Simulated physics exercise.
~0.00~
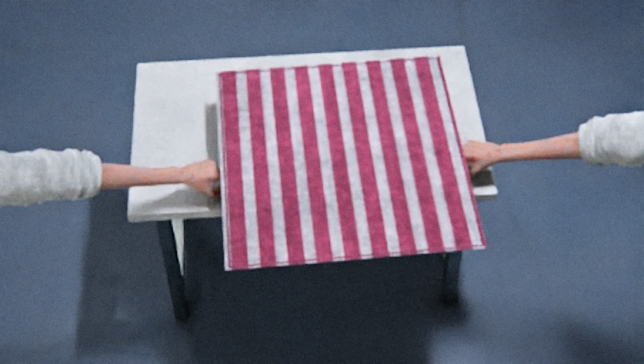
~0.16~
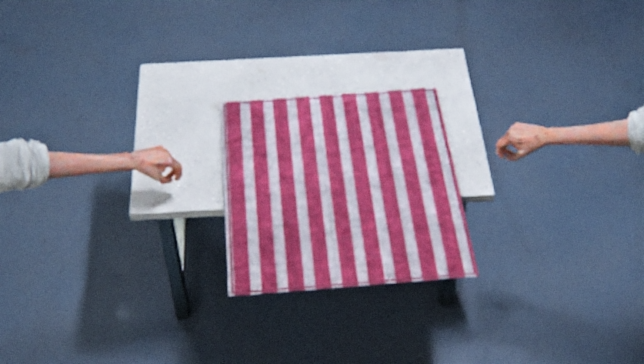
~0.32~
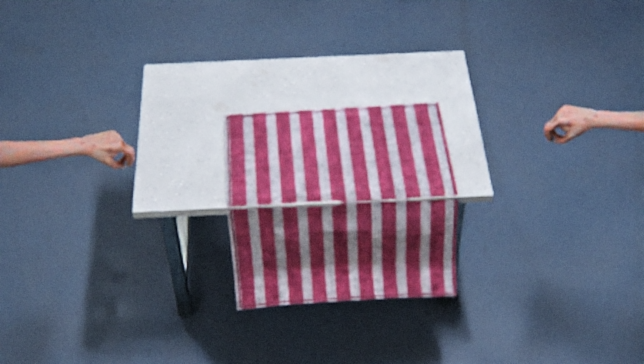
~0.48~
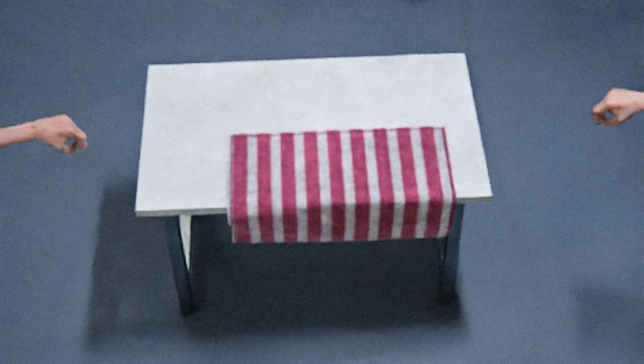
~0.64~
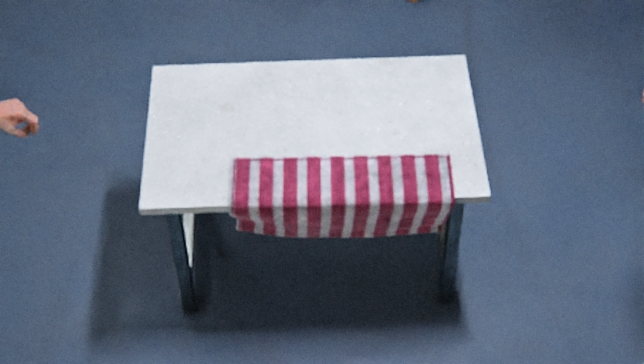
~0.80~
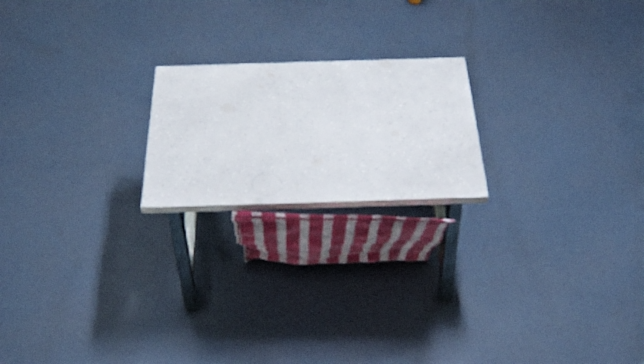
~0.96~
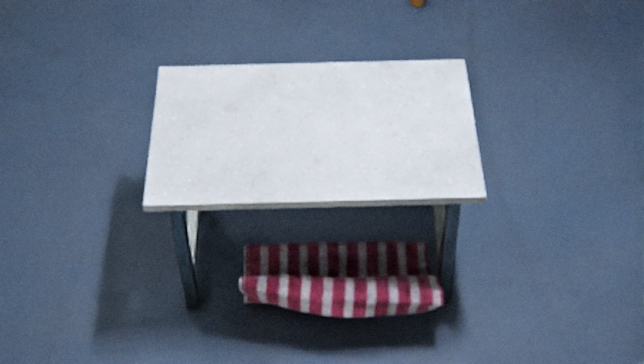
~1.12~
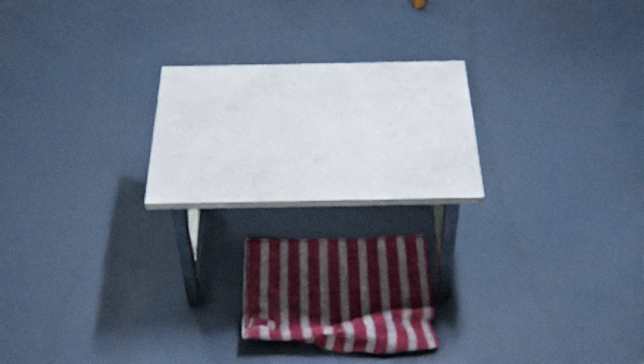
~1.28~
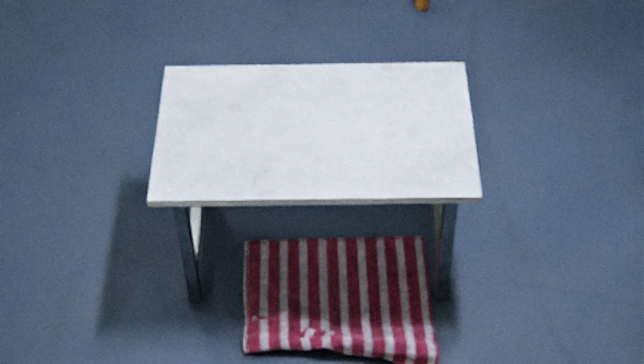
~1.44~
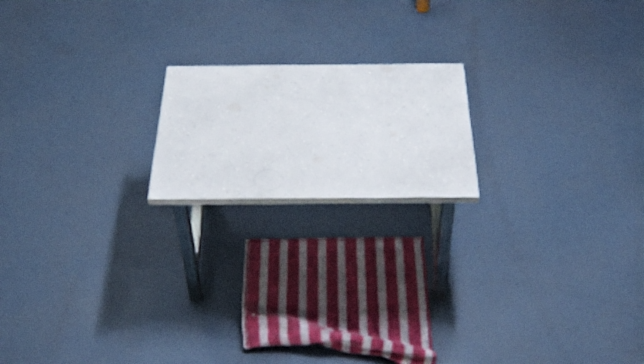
At the start, two hands hold a pink and white striped towel level above a white table, with part of it jutting past the near edge. The hands let go and draw back to either side as the towel drops onto the tabletop. Its unsupported part folds down over the front edge, and the cloth begins sliding toward the viewer. Less and less of it stays on top until it slips off completely. It falls to the blue floor, landing bunched, then spreads out. It ends lying mostly flat below the table's front edge, its near edge rumpled, leaving the tabletop bare.
